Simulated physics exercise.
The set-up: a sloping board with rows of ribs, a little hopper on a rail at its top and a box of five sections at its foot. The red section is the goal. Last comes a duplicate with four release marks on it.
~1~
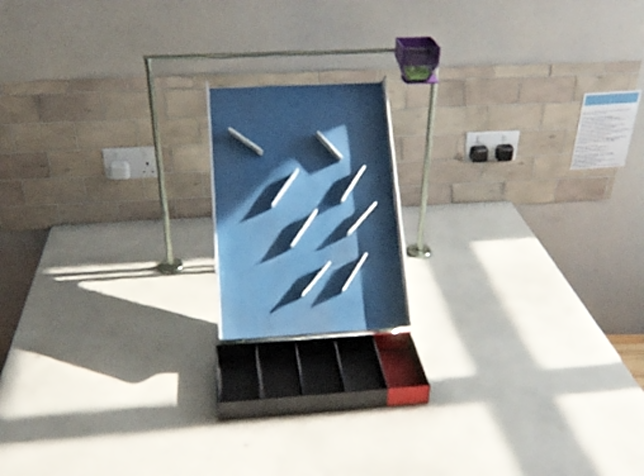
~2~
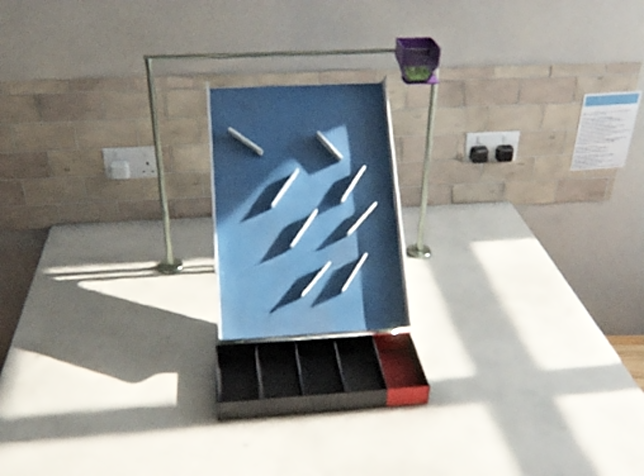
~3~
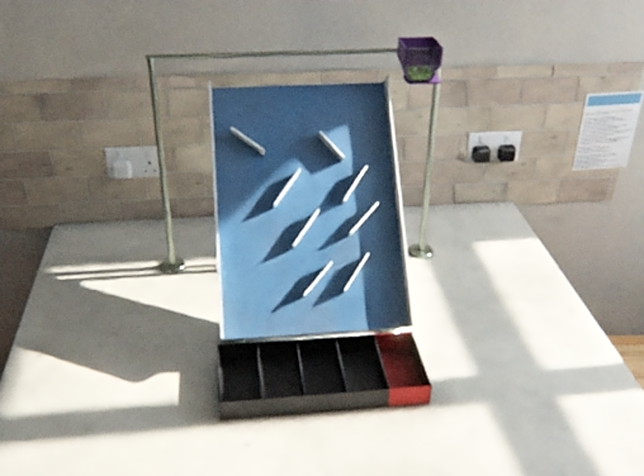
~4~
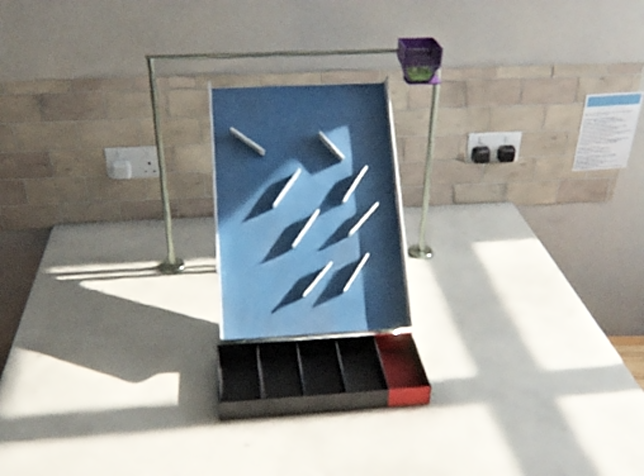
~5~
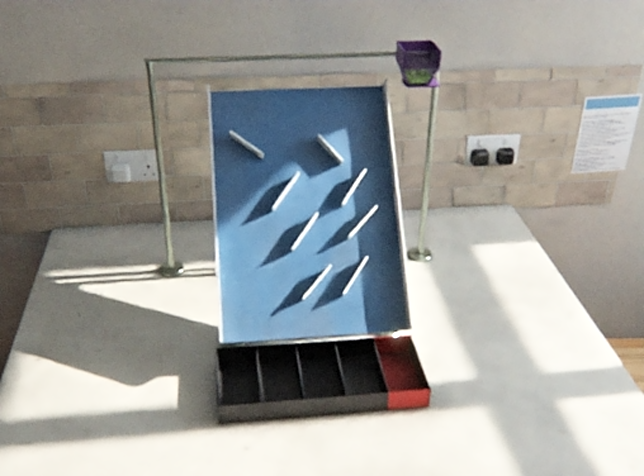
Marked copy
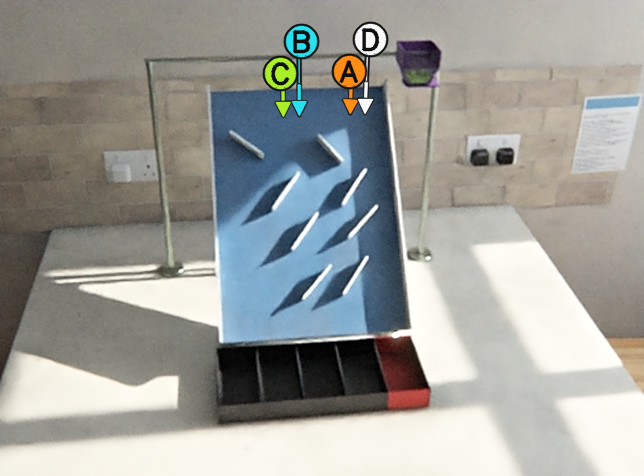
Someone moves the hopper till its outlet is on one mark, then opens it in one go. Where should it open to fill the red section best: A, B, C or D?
It is D.
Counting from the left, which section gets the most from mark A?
The second.
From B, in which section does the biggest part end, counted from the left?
The first.
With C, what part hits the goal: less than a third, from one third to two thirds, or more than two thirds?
It is less than a third.
On the marked copy, mark A meets the board at (350, 108); mark B meets the board at (299, 110); mark C meets the board at (283, 111); mark D meets the board at (365, 108).
With A, a small part in the red section, about two thirds in other sections, about a quarter outside the box.
With B, none in the red section, most in other sections, a small part outside the box.
With C, none in the red section, most in other sections, a small part outside the box.
With D, about half in the red section, about a third in other sections, a small part outside the box.
